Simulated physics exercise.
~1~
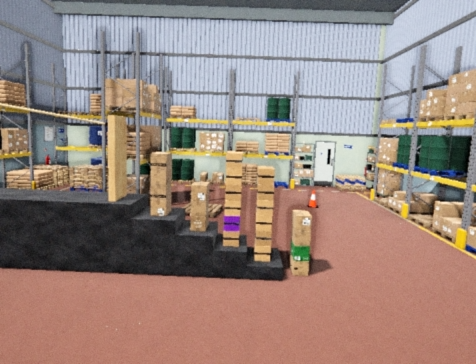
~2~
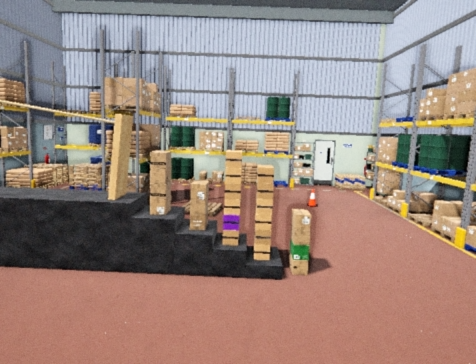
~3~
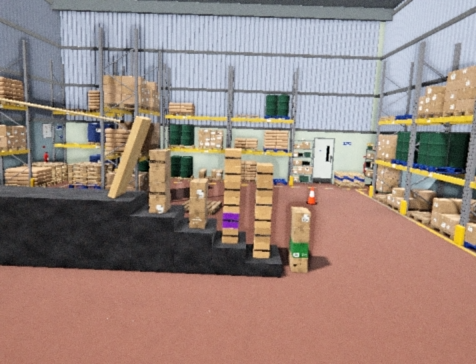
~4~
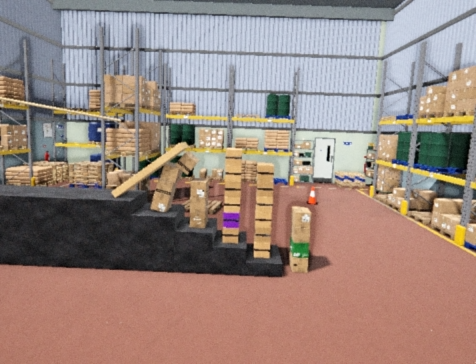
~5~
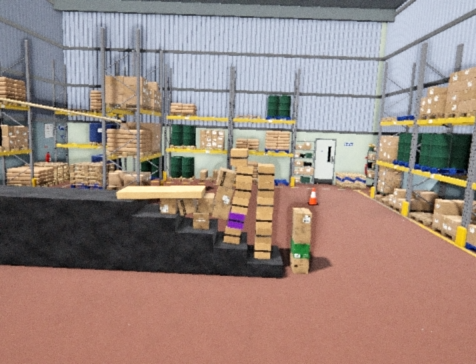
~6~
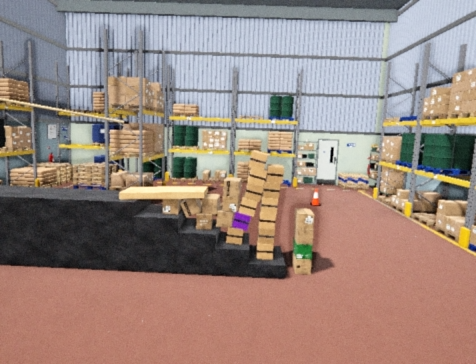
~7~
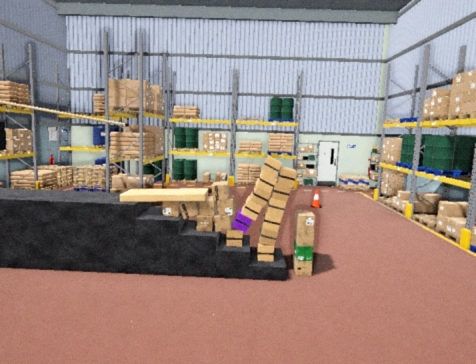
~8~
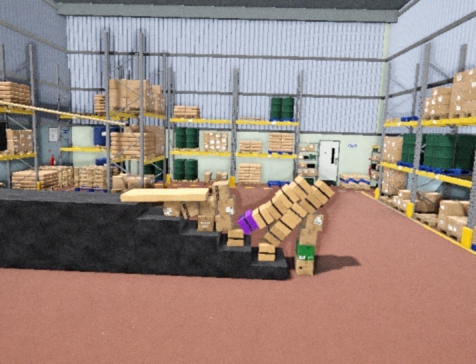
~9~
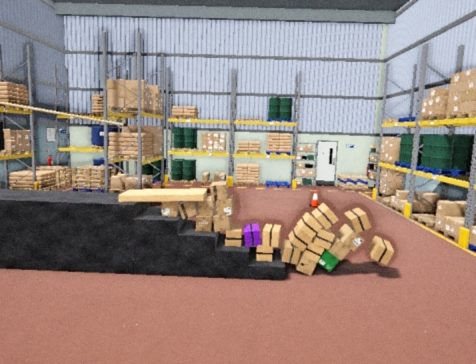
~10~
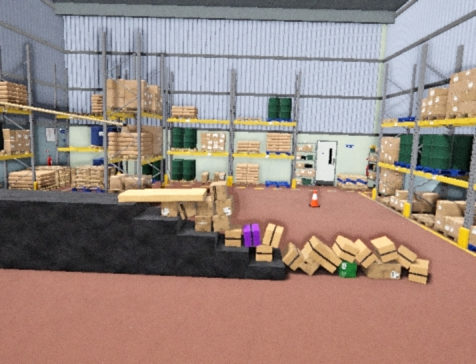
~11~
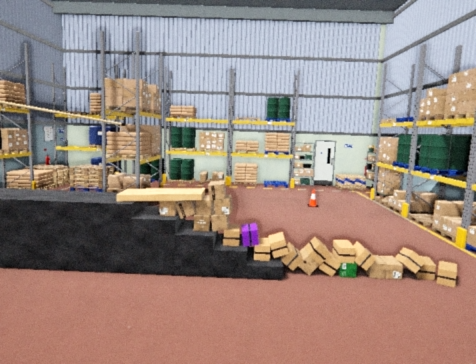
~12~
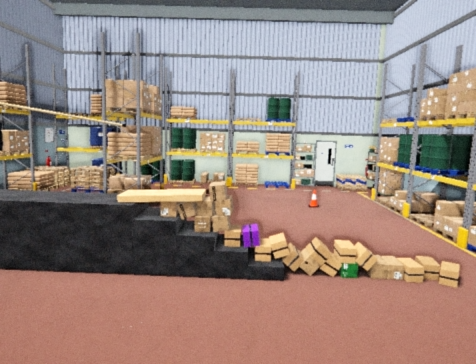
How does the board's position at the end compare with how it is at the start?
At the start the board stands upright on the steps, and by the end it lies on its side.
